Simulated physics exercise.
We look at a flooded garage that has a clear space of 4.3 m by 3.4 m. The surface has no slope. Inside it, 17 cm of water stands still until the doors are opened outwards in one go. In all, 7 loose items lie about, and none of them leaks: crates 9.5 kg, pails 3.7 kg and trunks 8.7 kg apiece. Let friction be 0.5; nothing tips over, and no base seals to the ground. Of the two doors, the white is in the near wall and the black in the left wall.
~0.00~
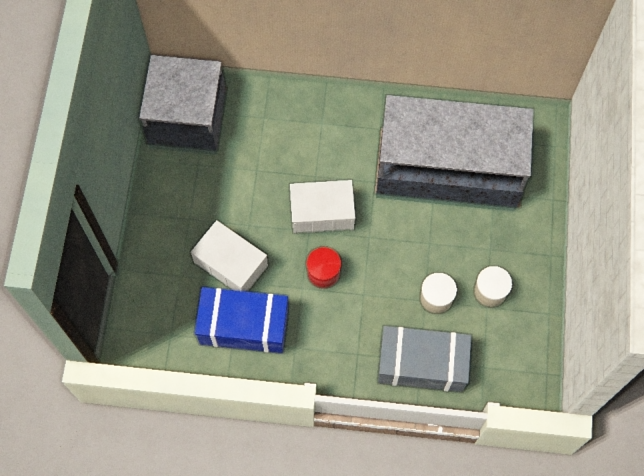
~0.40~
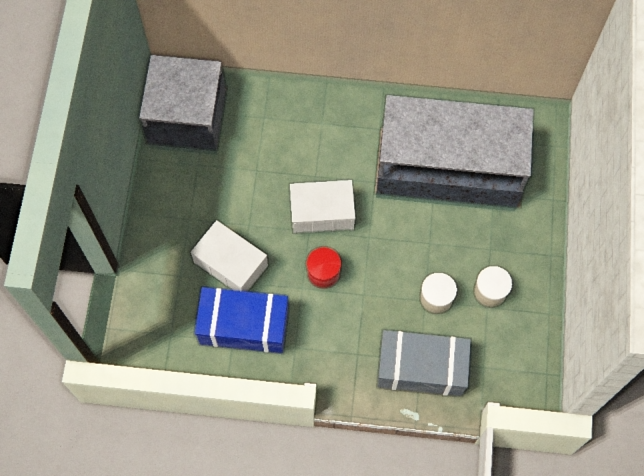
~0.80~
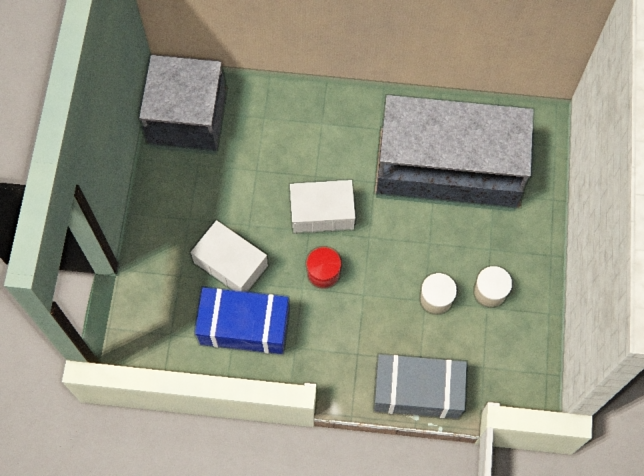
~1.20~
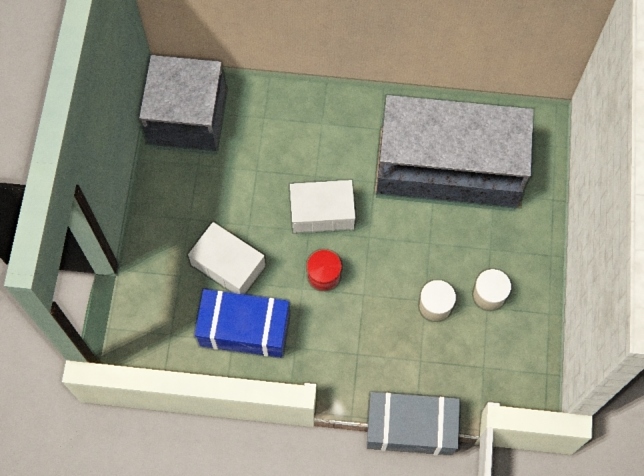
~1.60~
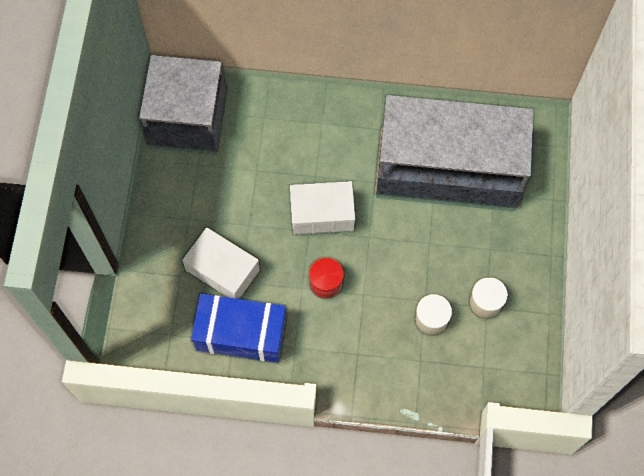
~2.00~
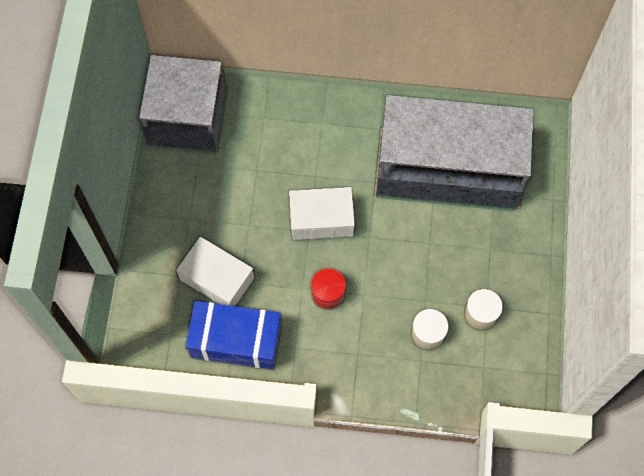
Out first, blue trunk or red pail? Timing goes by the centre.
The red one.
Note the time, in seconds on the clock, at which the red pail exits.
Close to 5.0 s, I'd say.
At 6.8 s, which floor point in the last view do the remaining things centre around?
Mean position: Approximately (221, 345).
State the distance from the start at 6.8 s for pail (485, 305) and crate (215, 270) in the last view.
Gone out; 120 cm.
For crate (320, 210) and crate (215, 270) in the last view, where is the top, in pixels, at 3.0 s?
Roughly (319, 236), then roughly (203, 295).
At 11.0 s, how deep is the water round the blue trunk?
Roughly 7 cm deep.
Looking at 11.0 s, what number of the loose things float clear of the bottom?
I count 1.
After 3.0 s the blue trunk is near (228, 348), 0.3 m from its start, afloat; the red pail is near (324, 319), 0.5 m from its start, afloat; 1 of 7 are out; 6 afloat.
After 6.8 s the blue trunk is near (221, 353), 0.4 m from its start, afloat; the red pail has gone out (at 5.1 s); 4 of 7 are out; 3 afloat.
After 11.0 s the blue trunk is near (196, 349), 0.5 m from its start, afloat; the red pail has gone out (at 5.1 s); 6 of 7 are out; 1 afloat.
After 15.0 s the blue trunk is near (141, 346), 1.0 m from its start, afloat; the red pail has gone out (at 5.1 s); 6 of 7 are out; 1 afloat.
